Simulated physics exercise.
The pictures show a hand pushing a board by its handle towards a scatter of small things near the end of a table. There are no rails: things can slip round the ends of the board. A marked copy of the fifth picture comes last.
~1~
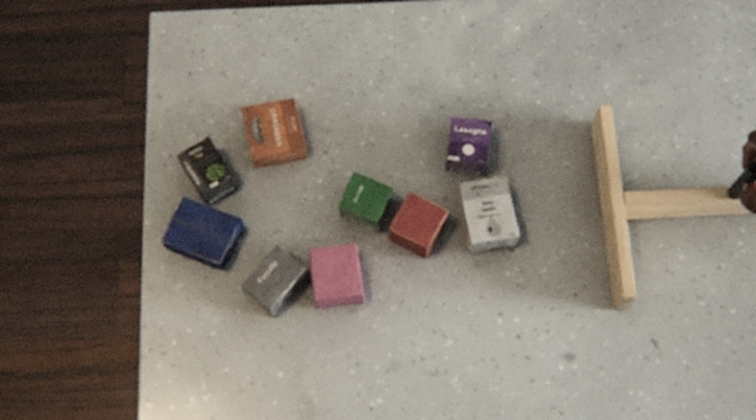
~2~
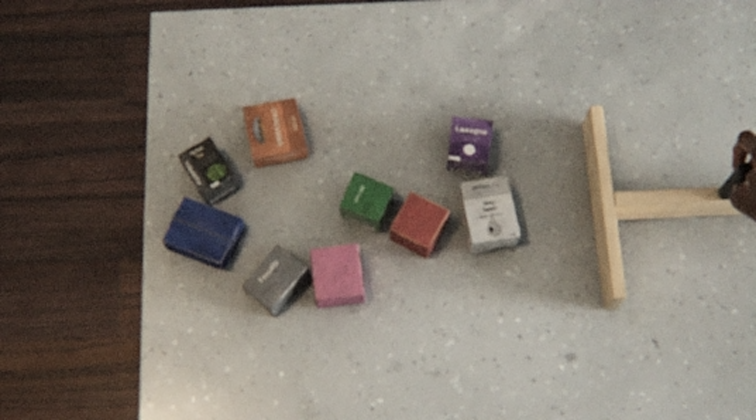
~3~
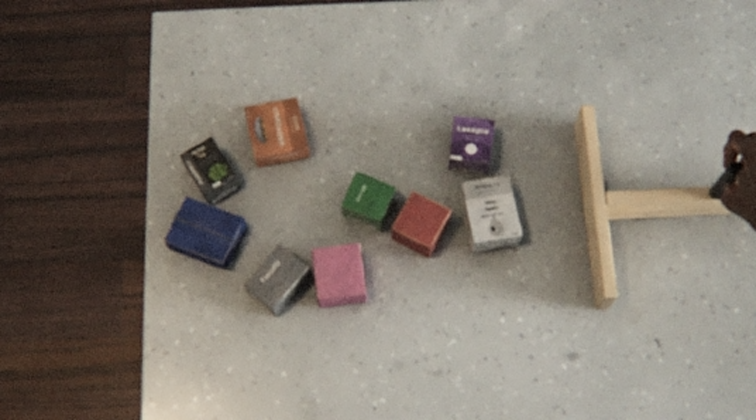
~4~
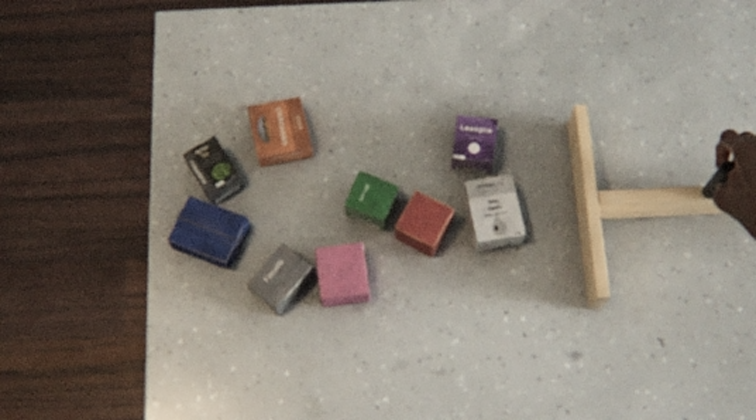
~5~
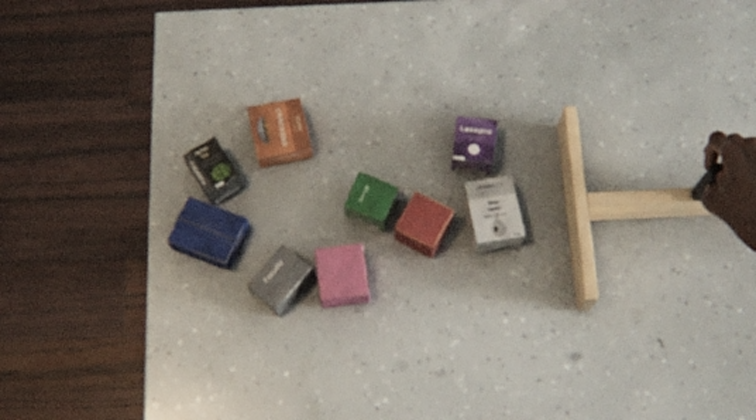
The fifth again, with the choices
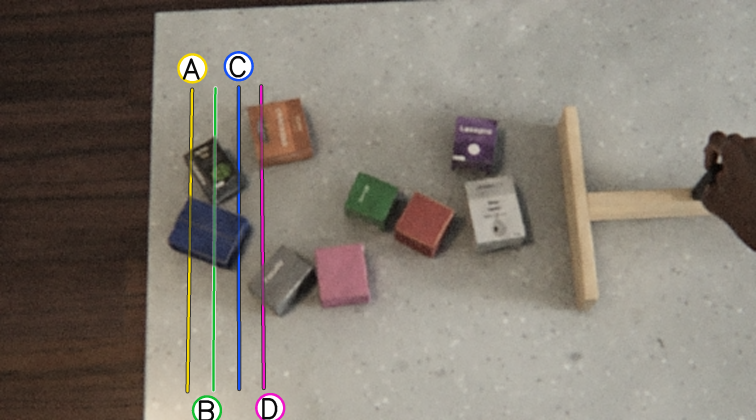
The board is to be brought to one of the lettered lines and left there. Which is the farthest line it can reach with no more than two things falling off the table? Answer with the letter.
No farther than C.
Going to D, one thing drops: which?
The blue box.
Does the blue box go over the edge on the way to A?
Yes.
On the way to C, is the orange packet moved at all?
By then, yes.
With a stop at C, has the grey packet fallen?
By then, no.
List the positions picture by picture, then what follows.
Blue box (204, 233); orange packet (275, 133); board (617, 198), in the first picture.
Board (608, 199); purple packet (469, 146), in the second picture.
Board (600, 198); grey packet (278, 280), in the third picture.
Board (591, 198); black packet (214, 171), in the fourth picture.
Board (581, 200); blue box (210, 233); orange packet (281, 133); white packet (493, 214), in the fifth picture.
On the marked copy, A at (190, 233); B at (214, 232); C at (239, 231); D at (262, 230).
Following C. Soon after the start, board (457, 205); pink block (337, 276); purple packet (423, 149).
Later, board (334, 211); blue box (196, 236); grey packet (243, 302).
In the end, board (239, 215); black packet over the edge; blue box over the edge; two fallen.
As for the rest, A drops five; B drops five; D is within the limit but short.
